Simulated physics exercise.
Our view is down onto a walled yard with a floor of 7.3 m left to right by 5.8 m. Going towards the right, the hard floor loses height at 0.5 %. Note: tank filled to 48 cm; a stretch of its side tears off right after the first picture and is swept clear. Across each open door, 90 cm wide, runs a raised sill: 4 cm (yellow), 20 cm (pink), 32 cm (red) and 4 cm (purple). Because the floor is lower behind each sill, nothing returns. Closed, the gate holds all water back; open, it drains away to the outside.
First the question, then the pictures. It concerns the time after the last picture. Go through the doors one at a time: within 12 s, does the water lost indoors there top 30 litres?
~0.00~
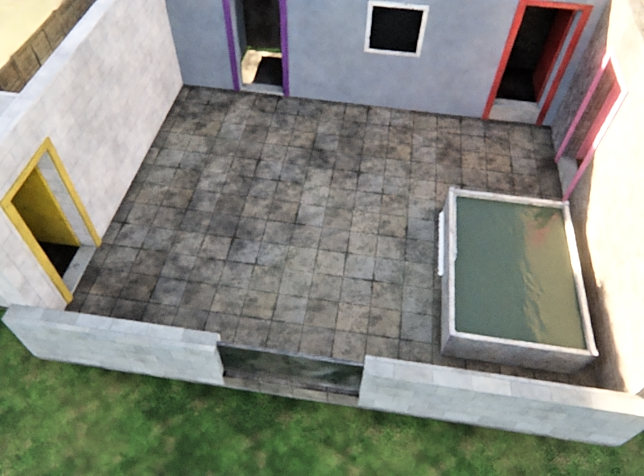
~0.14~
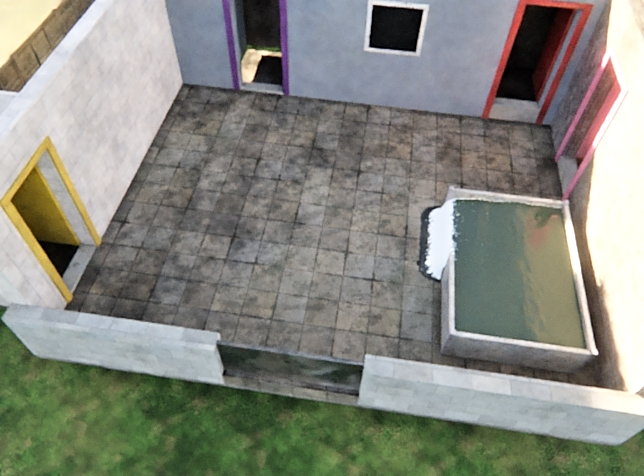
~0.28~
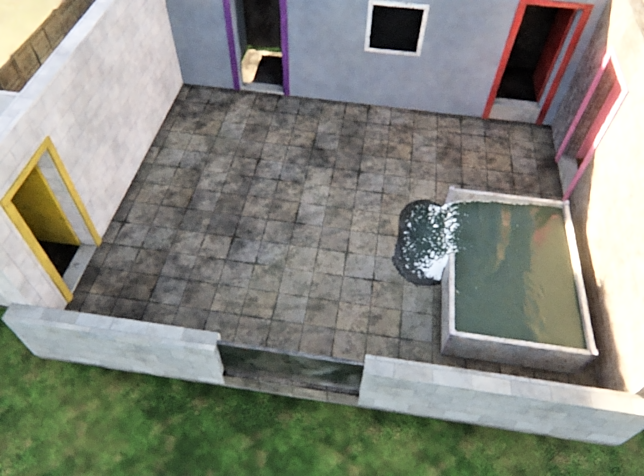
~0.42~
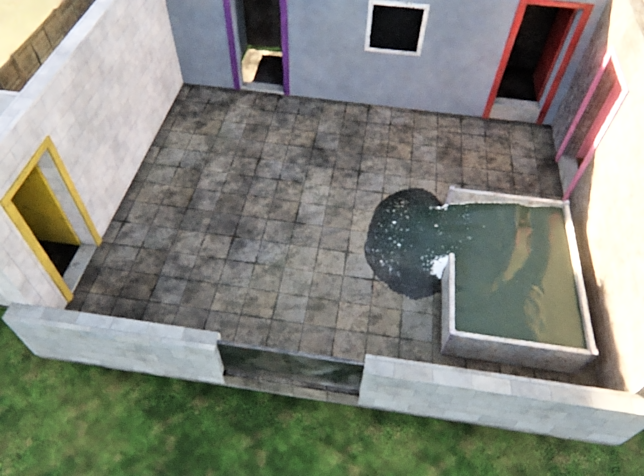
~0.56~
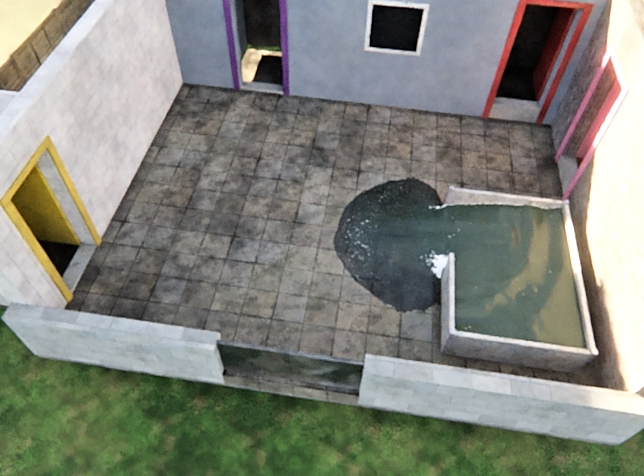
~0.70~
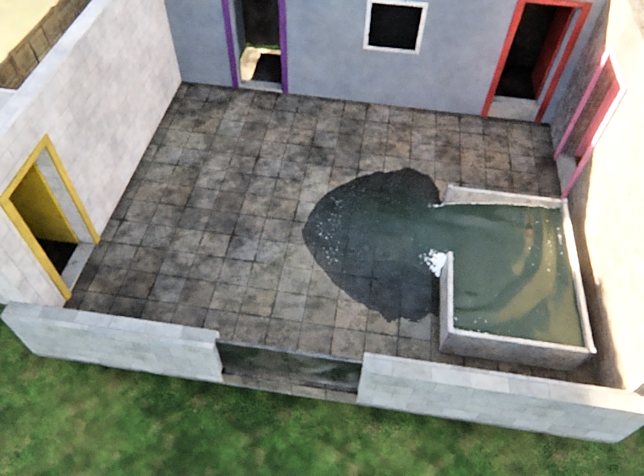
Result: Yellow door: Tops it, pink door: Fails to top it, red door: Fails to top it, purple door: Tops it.
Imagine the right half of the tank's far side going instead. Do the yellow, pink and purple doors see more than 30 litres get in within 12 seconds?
Then yellow would come out on the low side, pink on the low side and purple on the low side.
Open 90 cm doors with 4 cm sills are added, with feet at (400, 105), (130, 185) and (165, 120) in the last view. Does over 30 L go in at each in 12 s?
Taking them in order, the first gets too little, the second enough and the third enough.
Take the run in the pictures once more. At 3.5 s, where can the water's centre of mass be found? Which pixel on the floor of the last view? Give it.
Pixel position near (356, 230).
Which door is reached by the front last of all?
Answer: The pink door.
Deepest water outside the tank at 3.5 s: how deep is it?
Around 24 centimetres.
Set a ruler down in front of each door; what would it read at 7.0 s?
In cm: Yellow 8, pink 0, red 1, purple 8.
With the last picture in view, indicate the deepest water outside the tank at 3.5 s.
Roughly at pixel (180, 86).
After 1.4 s water covers 25 % of the floor and is deepest (28 cm) near (438, 221); yellow door not reached, pink door not reached, red door not reached, purple door not reached.
After 2.2 s water covers 50 % of the floor and is deepest (24 cm) near (438, 229); yellow door not reached, pink door not reached, red door not reached, purple door not reached.
After 3.5 s water covers 70 % of the floor and is deepest (24 cm) near (180, 86); yellow door 10 cm at the sill, 11 L in, pink door not reached, red door not reached, purple door 8 cm at the sill, 6 L in.
After 7.0 s water covers 70 % of the floor and is deepest (11 cm) near (196, 206); yellow door 8 cm at the sill, 67 L in, pink door not reached, red door not reached, purple door 8 cm at the sill, 43 L in.
After 12.0 s water covers 95 % of the floor and is deepest (8 cm) near (591, 412); yellow door 5 cm at the sill, 84 L in, pink door 6 cm at the sill, 0 L in, red door 4 cm at the sill, 0 L in, purple door 5 cm at the sill, 59 L in.
